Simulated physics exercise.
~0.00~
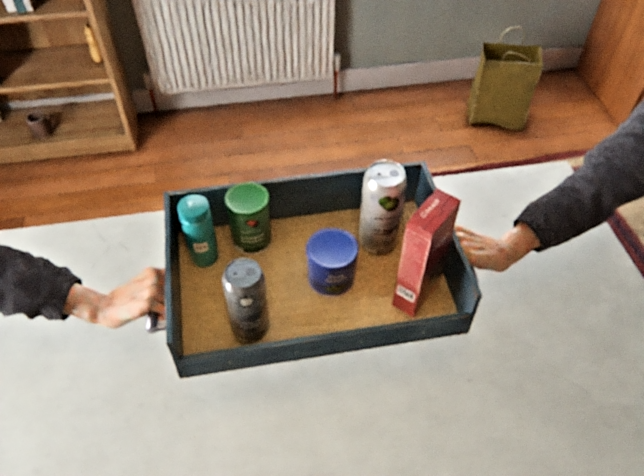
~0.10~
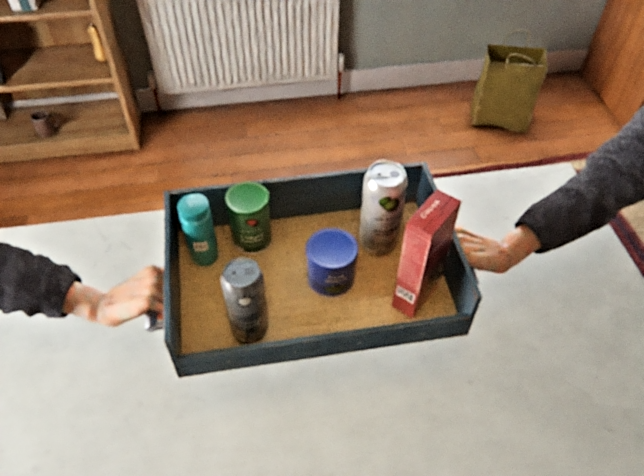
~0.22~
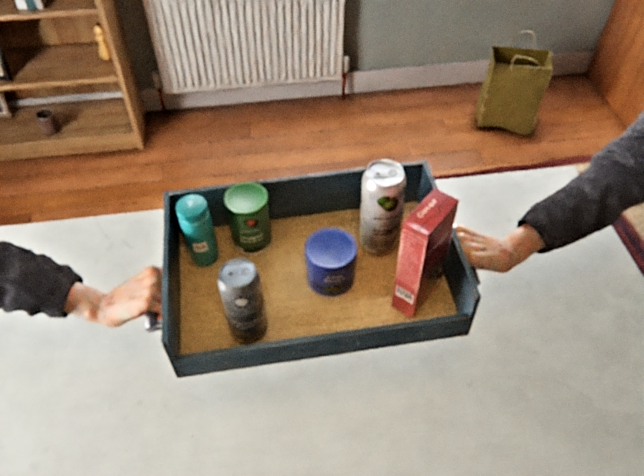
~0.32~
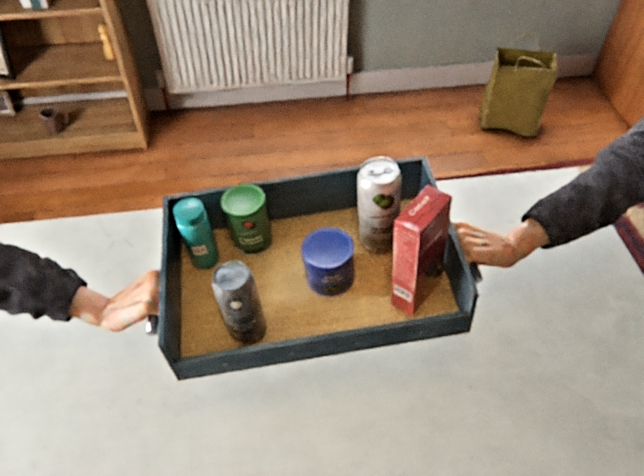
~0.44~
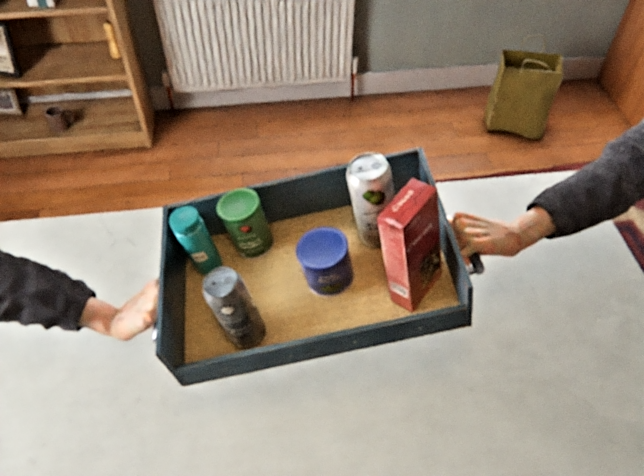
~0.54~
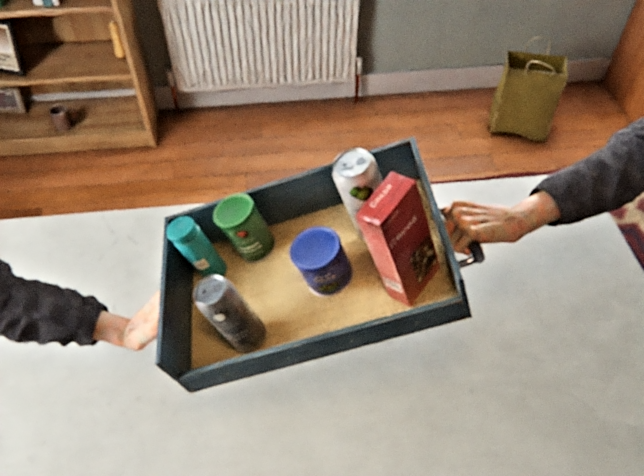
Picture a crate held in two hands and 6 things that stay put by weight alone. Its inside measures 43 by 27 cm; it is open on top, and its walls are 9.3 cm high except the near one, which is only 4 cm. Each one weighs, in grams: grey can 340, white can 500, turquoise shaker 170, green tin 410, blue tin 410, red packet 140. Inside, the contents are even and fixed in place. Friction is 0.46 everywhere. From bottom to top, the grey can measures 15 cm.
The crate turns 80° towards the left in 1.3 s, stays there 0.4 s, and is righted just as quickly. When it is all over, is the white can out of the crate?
The crate loses it.
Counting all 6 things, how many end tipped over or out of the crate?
Total: 2.
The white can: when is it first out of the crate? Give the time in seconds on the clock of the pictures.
It happens near 1.2 s.
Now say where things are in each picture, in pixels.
In the first picture, crate level; white can (381, 210); grey can (247, 303).
In the second picture, crate level; green tin (250, 219); blue tin (332, 264).
In the third picture, crate tipped 1°, left side down; red packet (423, 257); grey can (244, 303).
In the fourth picture, crate tipped 5°, left side down; turquoise shaker (198, 235); green tin (248, 221).
In the fifth picture, crate tipped 11°, left side down; blue tin (326, 263); red packet (412, 249).
In the sixth picture, crate tipped 18°, left side down; white can (366, 199); grey can (232, 316).
After 1.14 s, crate tipped 74°, left side down; white can tipped 69° from how it sat near (208, 331); red packet tipped 26° from how it sat; grey can tipped 26° from how it sat.
After 2.34 s, crate tipped 52°, left side down; white can and red packet now out of the crate; grey can tipped 20° from how it sat; blue tin slid 20 cm.
At rest (4.2 s), out of the crate, white can and red packet; not toppled but over 5 cm from the start, green tin and blue tin; the other 2 in place, give or take 5 cm. In the last view, white can near (128, 406).
